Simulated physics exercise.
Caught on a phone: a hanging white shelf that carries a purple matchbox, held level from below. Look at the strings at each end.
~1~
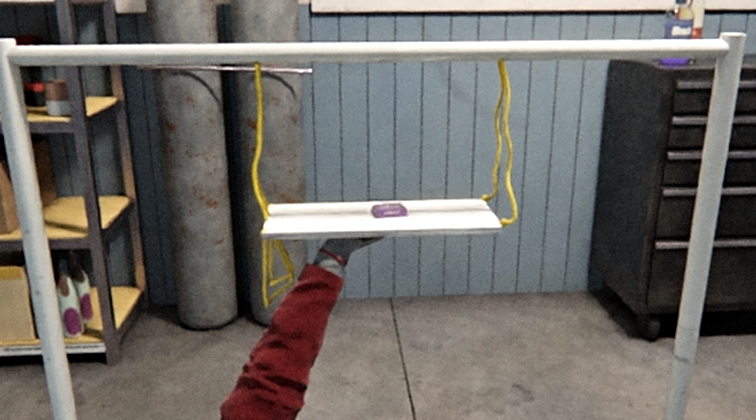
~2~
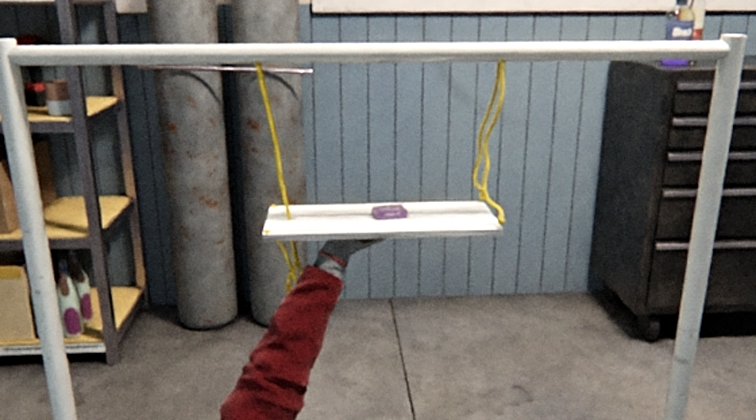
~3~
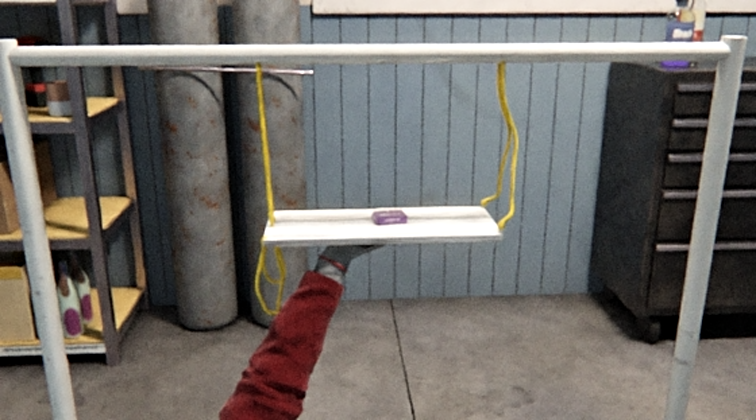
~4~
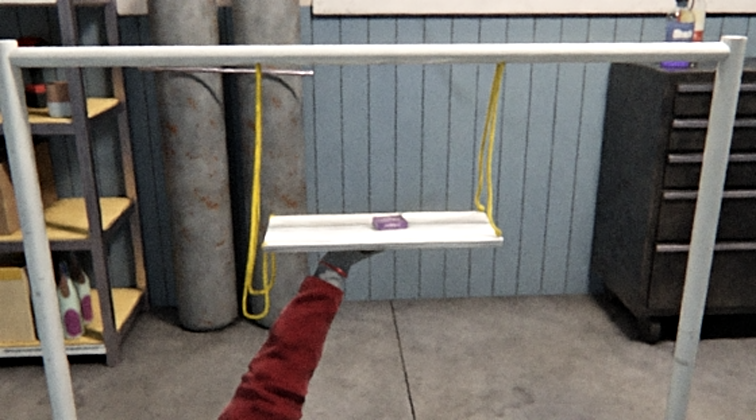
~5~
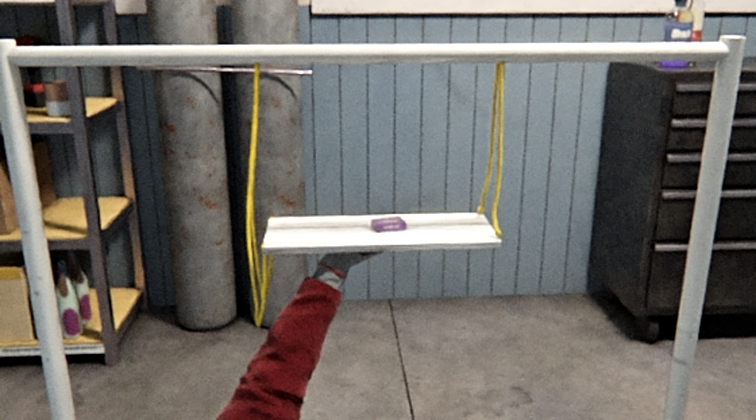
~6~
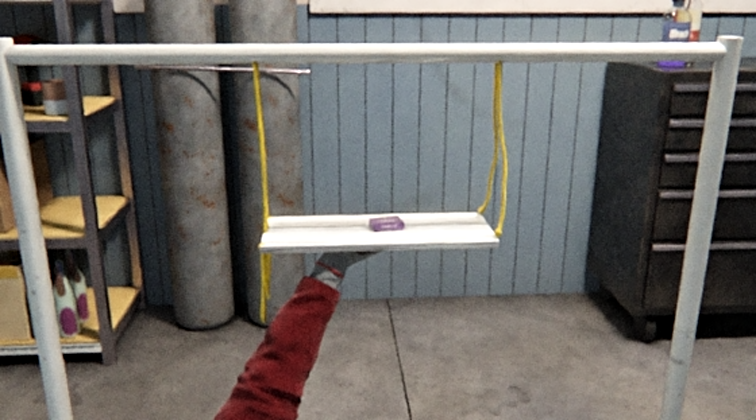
White hanging shelf carrying a small purple box, held level from below by a red-sleeved arm, dipping slightly as yellow strings sway.
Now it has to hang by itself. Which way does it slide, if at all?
As it turns out, the purple matchbox slides off to the left.
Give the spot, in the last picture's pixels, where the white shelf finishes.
Near (406, 307).
Then, 0.42 s past the final frame, board tipped 22° down to the left; matchbox sliding near (274, 300).
Then, 0.96 s past the final frame, board tipped 51° down to the left; matchbox on the floor.
Then, 1.50 s past the final frame, board tipped 50° down to the left; matchbox on the floor.
When it is over, board tipped 49° down to the left; matchbox on the floor. The purple matchbox falls from the left end.
